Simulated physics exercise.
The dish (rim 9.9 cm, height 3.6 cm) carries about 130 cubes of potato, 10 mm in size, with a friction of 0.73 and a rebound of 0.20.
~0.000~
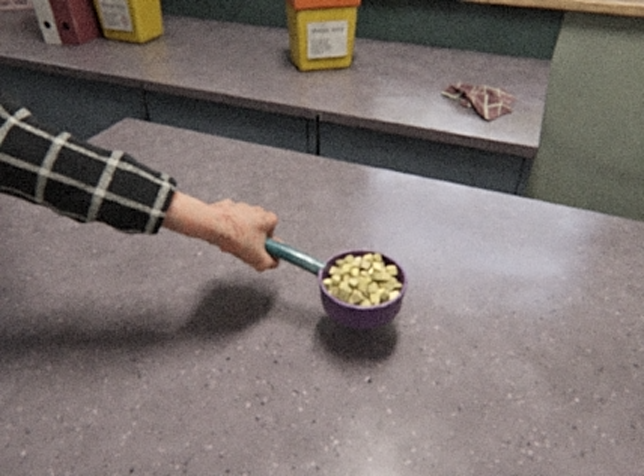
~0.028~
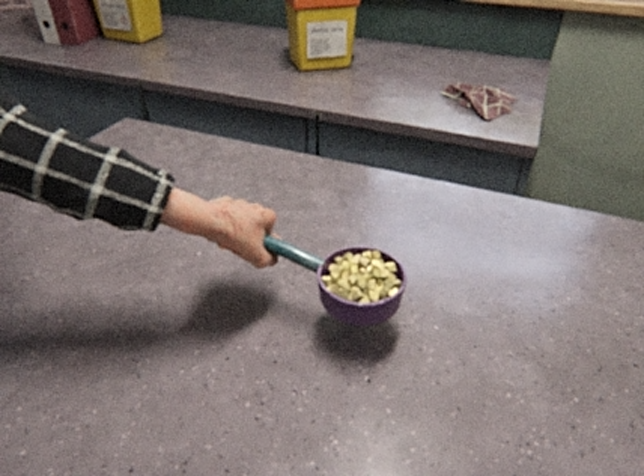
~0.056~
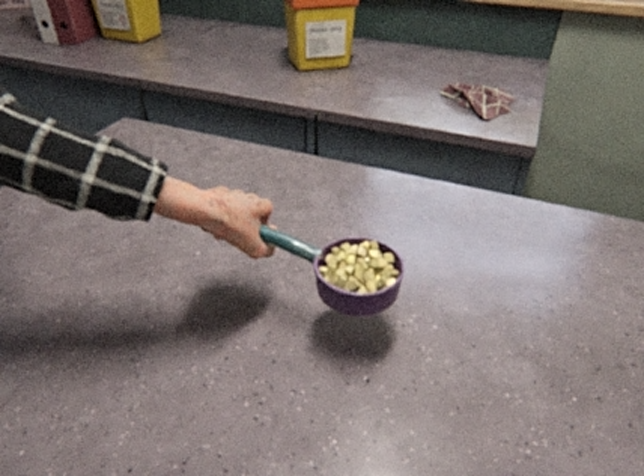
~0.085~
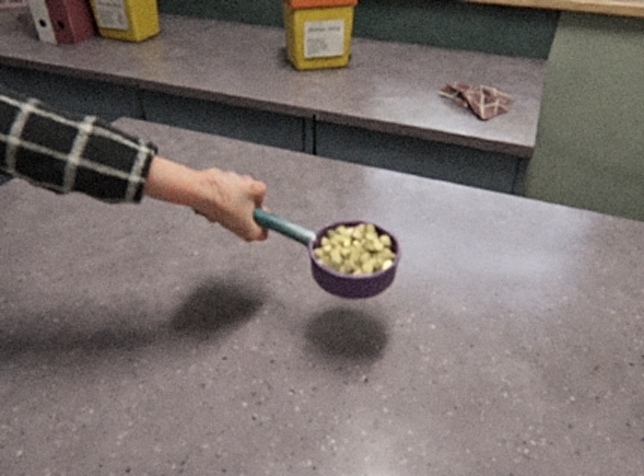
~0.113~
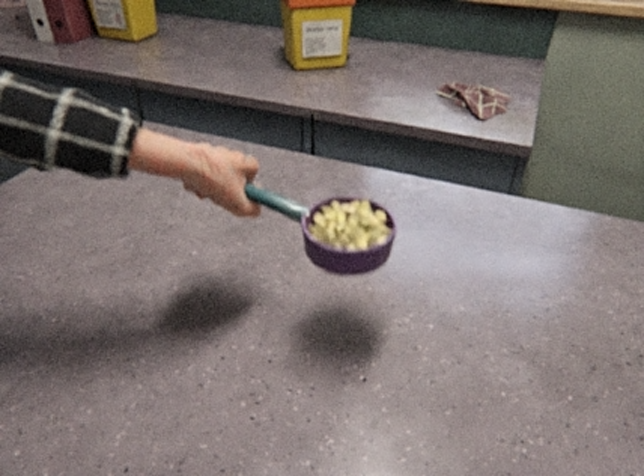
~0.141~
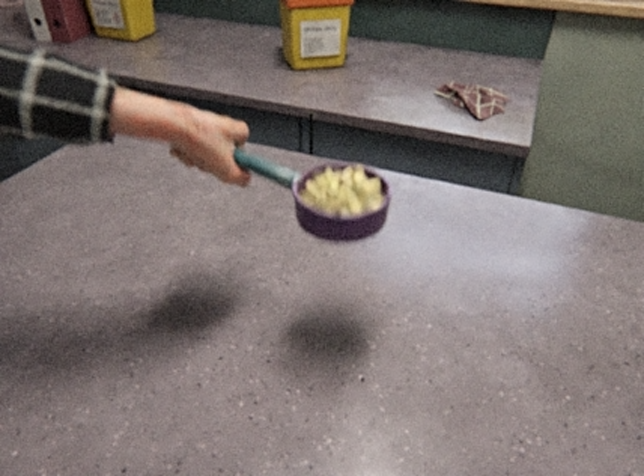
At a speckled grey counter, with yellow containers and a crumpled cloth on another worktop behind, a hand in a dark checked sleeve holds a purple scoop of pale cubes by its teal handle. The hand raises the level scoop slowly, then faster, drawing it slightly left as its shadow separates below.
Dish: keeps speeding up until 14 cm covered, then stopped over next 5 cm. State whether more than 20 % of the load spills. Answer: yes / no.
Answer: Yes.
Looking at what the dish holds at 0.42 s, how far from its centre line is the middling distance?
4.0 cm, give or take.
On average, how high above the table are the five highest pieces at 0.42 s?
Some 36 cm.
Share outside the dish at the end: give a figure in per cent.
Estimate: Close to 90 per cent.
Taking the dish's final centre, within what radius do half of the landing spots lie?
It comes to close to 12 centimetres.
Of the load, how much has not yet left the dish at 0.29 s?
Roughly 10 percent of the load, I reckon.
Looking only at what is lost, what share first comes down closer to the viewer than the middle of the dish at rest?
50 %.
After 0.29 s, dish 10 %, in the air 90 %; middle of the pieces not yet landed near (306, 37).
After 0.42 s, dish 15 %, in the air 85 %; middle of the pieces not yet landed near (273, 70).
After 0.53 s, dish 10 %, in the air 90 %; middle of the pieces not yet landed near (256, 186).
After 0.64 s, fallen left of where it stops 80 %, dish 10 %, in the air 10 %; middle of the pieces not yet landed near (282, 201).
By 1.3 s all is still; fallen left of where it stops 90 %, dish 10 %.
